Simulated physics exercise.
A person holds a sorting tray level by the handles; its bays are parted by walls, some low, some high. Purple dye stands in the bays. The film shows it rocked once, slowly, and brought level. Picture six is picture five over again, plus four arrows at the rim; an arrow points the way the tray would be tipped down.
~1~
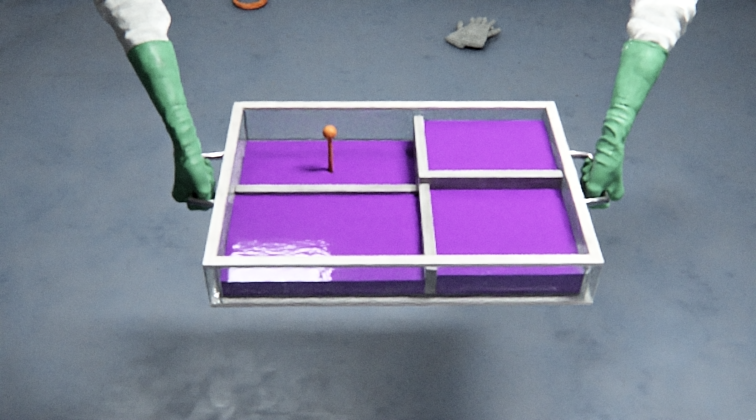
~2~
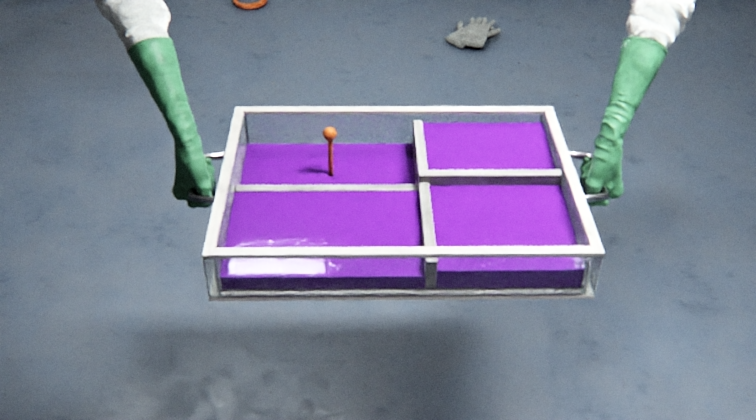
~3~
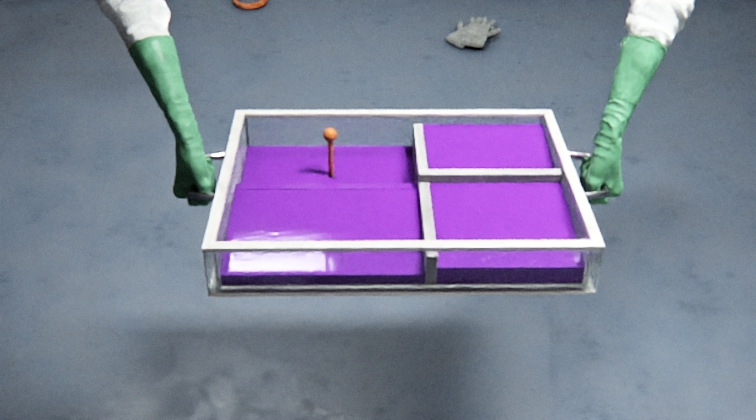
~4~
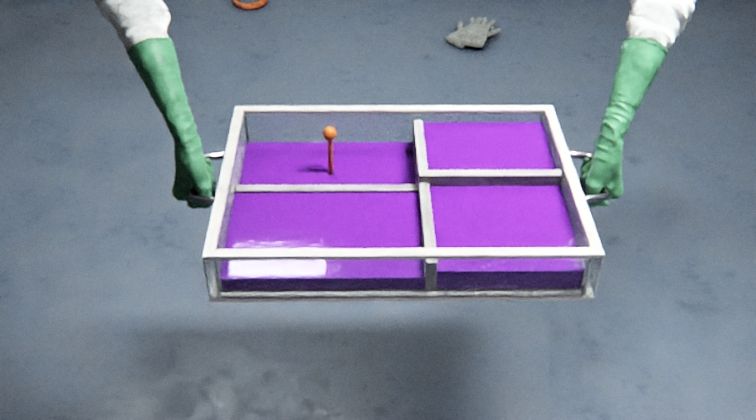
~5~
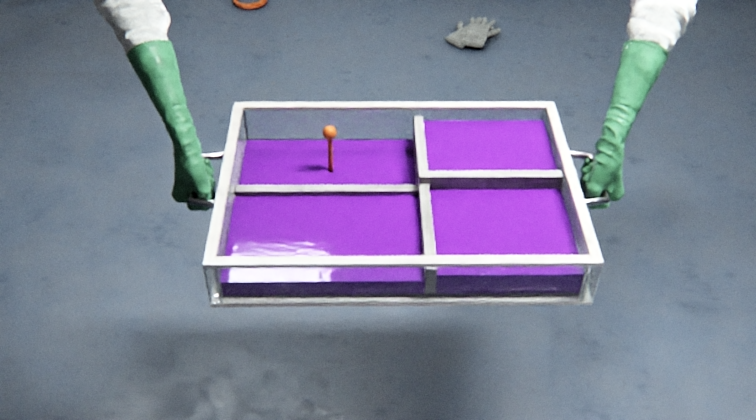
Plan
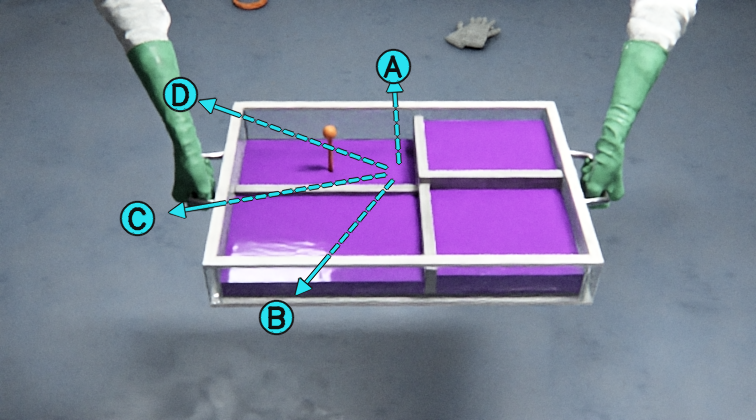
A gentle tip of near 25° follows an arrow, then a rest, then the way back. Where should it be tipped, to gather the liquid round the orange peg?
Use direction A.
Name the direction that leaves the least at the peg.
It is B.
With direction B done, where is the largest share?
It is the front left one.
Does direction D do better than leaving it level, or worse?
It is better.
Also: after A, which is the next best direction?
The answer is D.
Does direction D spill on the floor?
Yes.
On the marked copy, A ends at (394, 82); B ends at (299, 290); C ends at (174, 211); D ends at (204, 102).
With A, about 33 % of the liquid ends in the peg's bay; about 9 % goes over the rim.
With B, about 3 % of the liquid ends in the peg's bay; about 54 % goes over the rim.
With C, about 10 % of the liquid ends in the peg's bay; about 51 % goes over the rim.
With D, about 19 % of the liquid ends in the peg's bay; about 61 % goes over the rim.
